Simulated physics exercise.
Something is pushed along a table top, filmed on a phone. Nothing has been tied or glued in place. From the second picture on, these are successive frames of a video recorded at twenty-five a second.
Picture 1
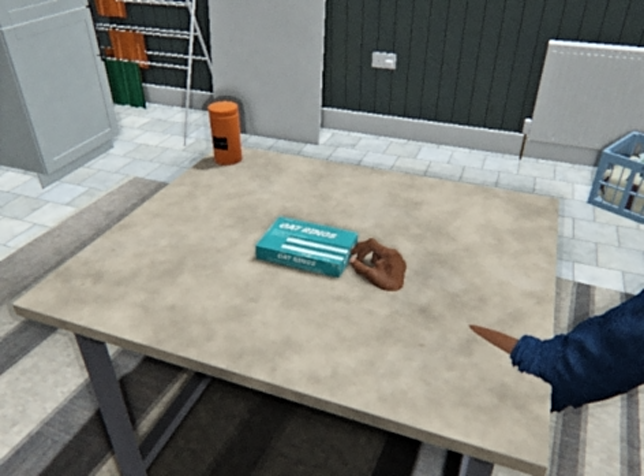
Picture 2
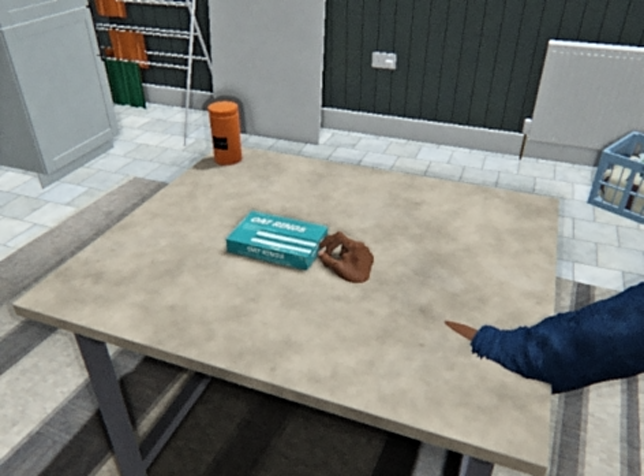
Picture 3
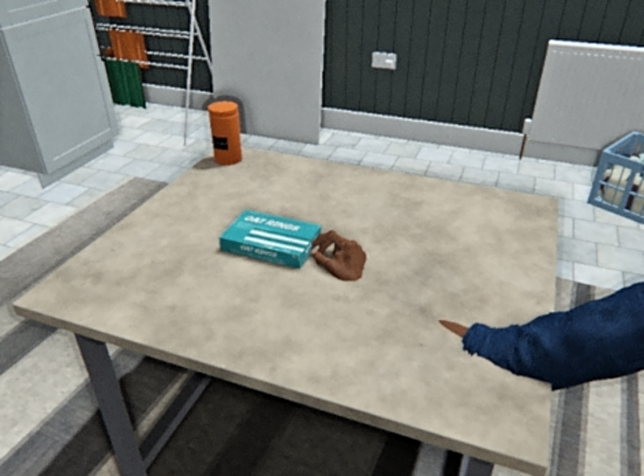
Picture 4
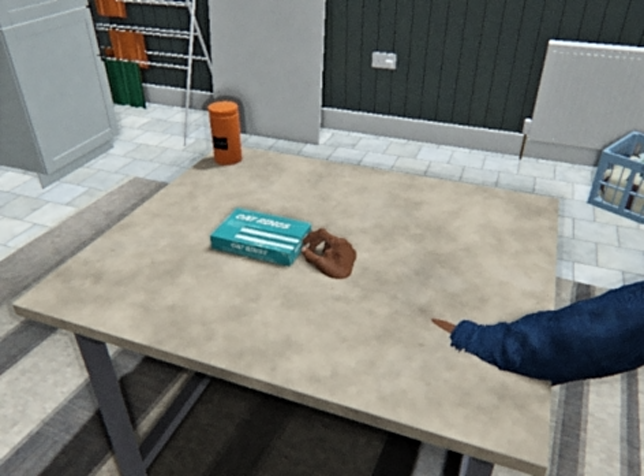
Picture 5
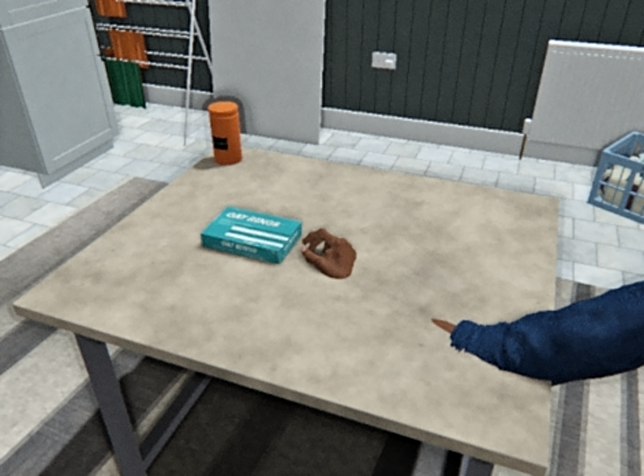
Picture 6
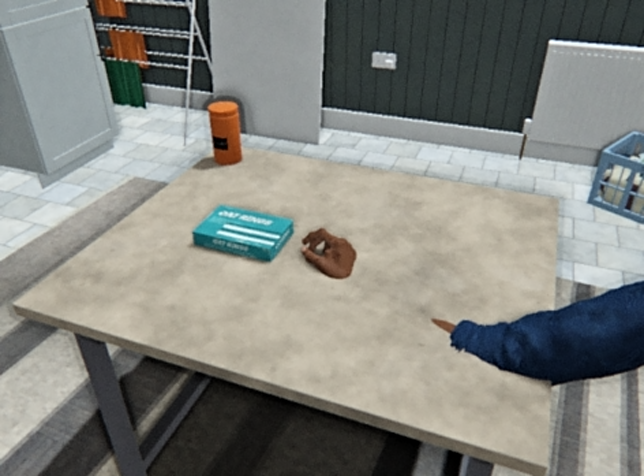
Turquoise packet sliding left across a table top, pushed by a hand, then moving slightly farther left as the hand stays behind.
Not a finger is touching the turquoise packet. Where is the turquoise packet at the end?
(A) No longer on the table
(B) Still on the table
Option B: Still on the table.
Then, 0.10 s on from there, turquoise packet shifted a little near (230, 229).
Then, 0.40 s on from there, turquoise packet shifted a little near (226, 228).
In the end, moved from the start, turquoise packet. At the end, from the last picture's camera, turquoise packet near (226, 228).
